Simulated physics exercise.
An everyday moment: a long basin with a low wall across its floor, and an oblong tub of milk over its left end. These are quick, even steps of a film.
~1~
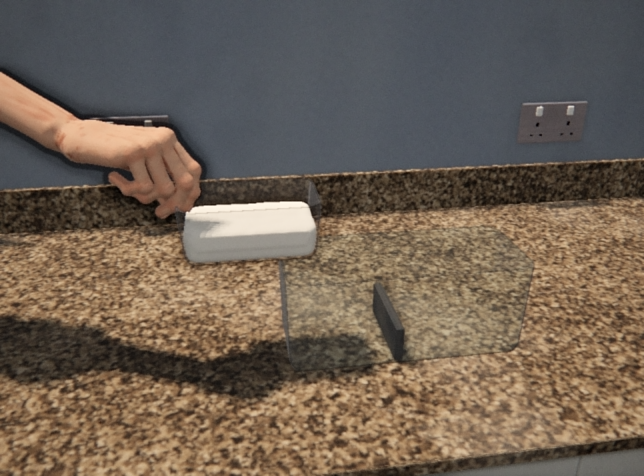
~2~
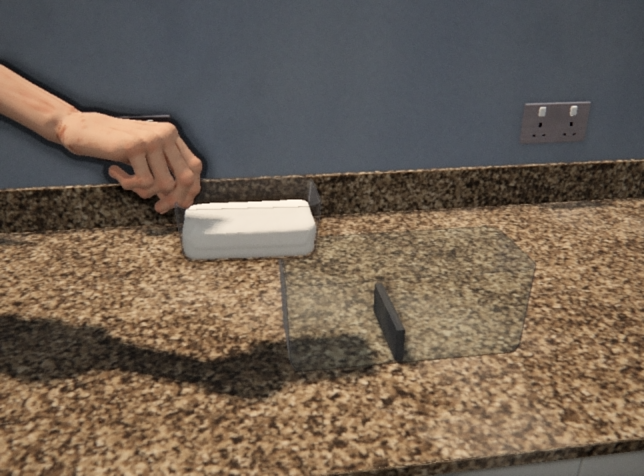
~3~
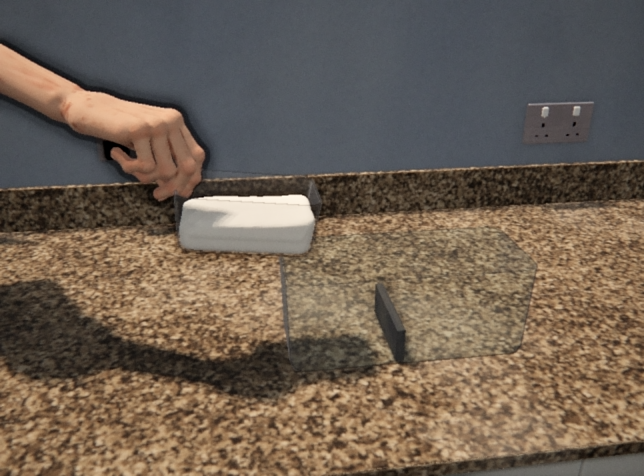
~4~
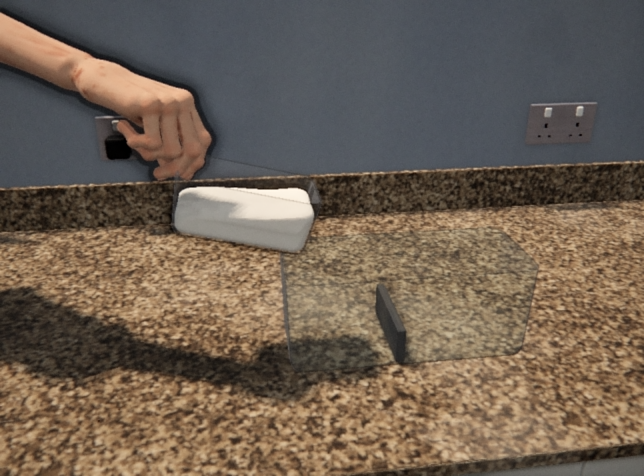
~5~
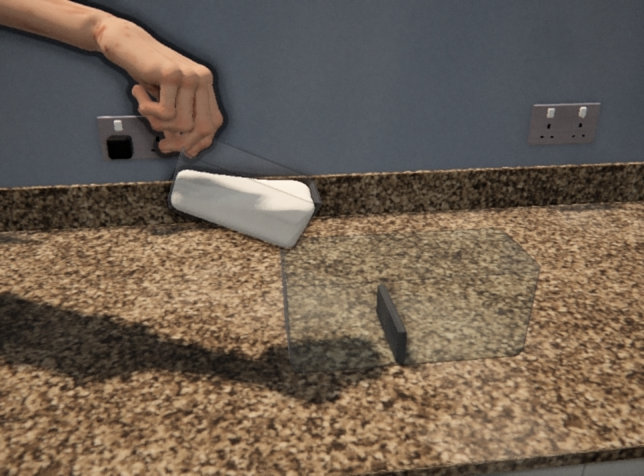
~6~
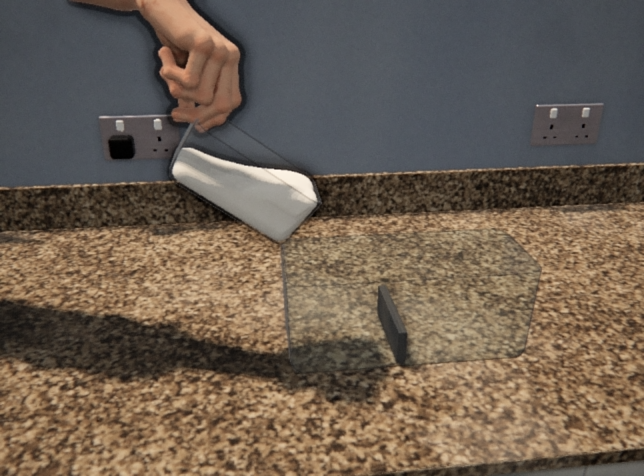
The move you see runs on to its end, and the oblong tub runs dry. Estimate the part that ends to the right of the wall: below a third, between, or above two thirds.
In the end between a third and two thirds is right of the wall.
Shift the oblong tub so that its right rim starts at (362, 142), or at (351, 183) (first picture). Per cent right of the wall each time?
Near 75 % and 75 %.
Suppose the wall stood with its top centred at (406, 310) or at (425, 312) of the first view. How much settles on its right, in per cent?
About 45 and 25 per cent.
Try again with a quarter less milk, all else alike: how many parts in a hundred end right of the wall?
Some 60 per cent.
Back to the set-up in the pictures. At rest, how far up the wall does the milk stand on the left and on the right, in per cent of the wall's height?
The left part 20 per cent, the right part 30.
A moment on, the oblong tub is tipped right over and 30 per cent is still to pour, 9 is left of the wall and 0 right of it.
Next, the oblong tub is tipped right over and 3 per cent is still to pour, 13 is left of the wall and 74 right of it.
Then the oblong tub is tipped right over and 0 per cent is still to pour, 24 is left of the wall and 50 right of it.
Later the oblong tub is tipped right over and 1 per cent is still to pour, 33 is left of the wall and 57 right of it.
At rest 34 per cent lies left of the wall, 58 right of it and 8 outside.
